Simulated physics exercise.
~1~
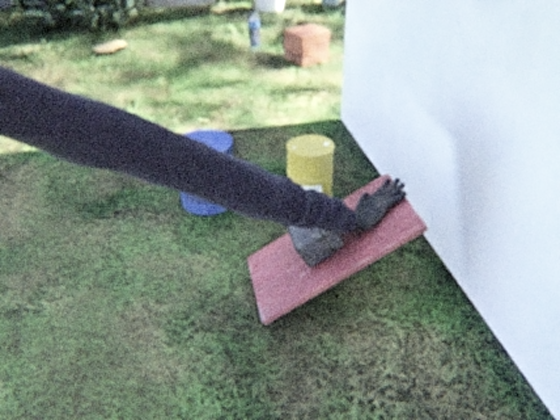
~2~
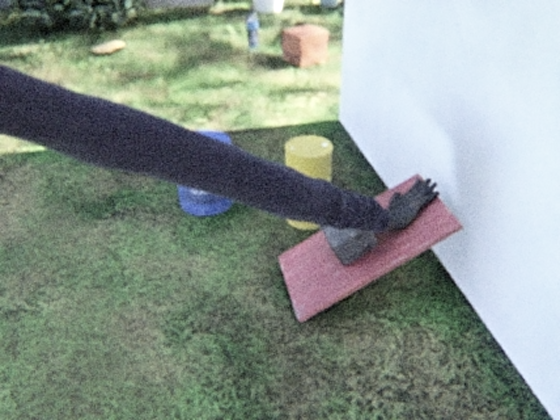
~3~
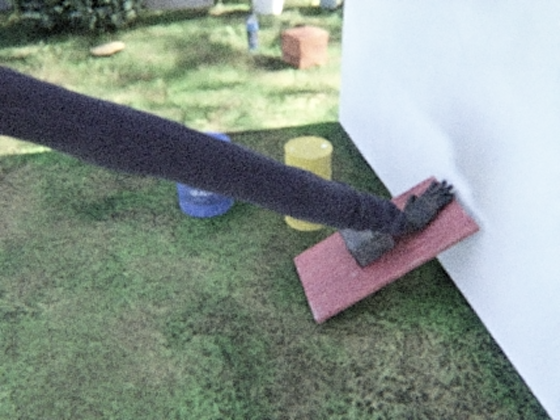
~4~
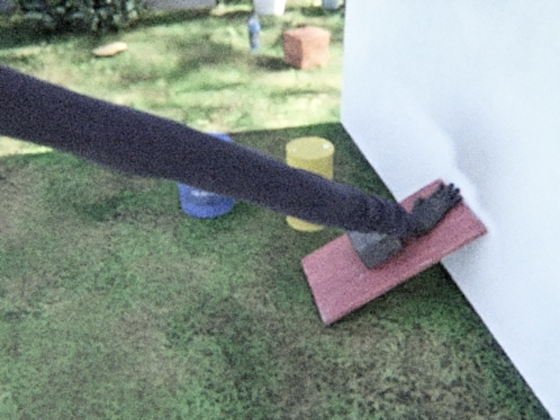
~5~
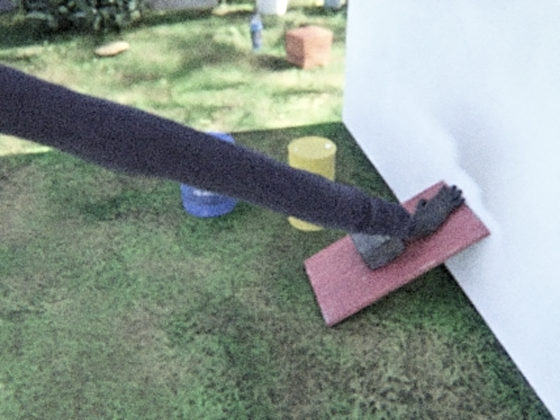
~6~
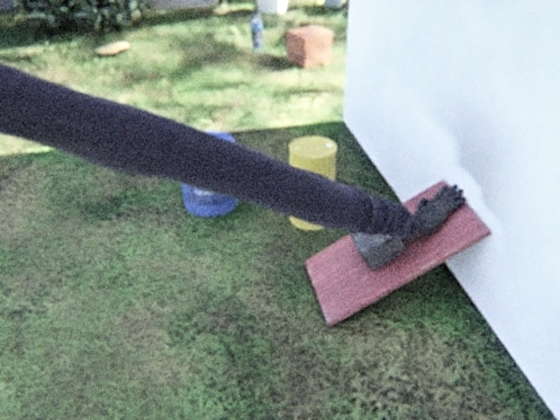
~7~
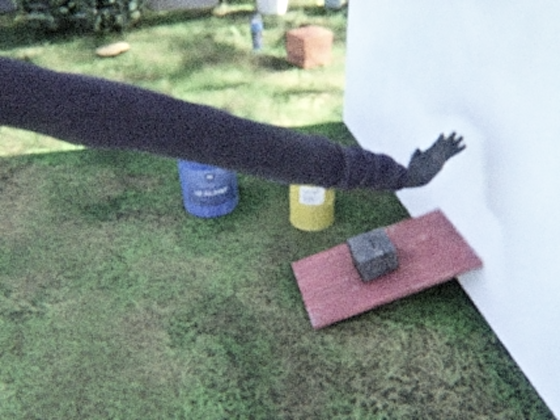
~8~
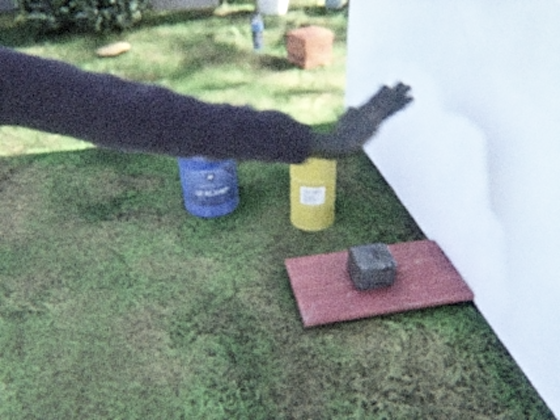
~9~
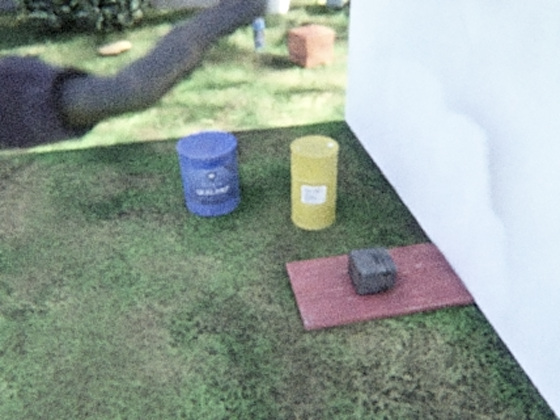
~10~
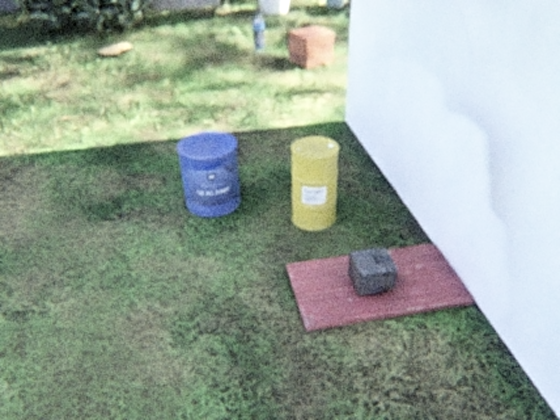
At the start, a dark-sleeved arm with a gloved hand holds a red board at a tilt on the grass, with a small dark block on its face and a blue pail and yellow canister behind. The hand moves the board to the right until its upper end leans against the white wall, then holds it there briefly. The fingers let go and draw back, and the board slips out, its raised end sliding down the wall. The arm withdraws to the upper left and leaves the view. The board ends lying low on the grass beside the wall, the block still on top, while the pail and canister stay put.
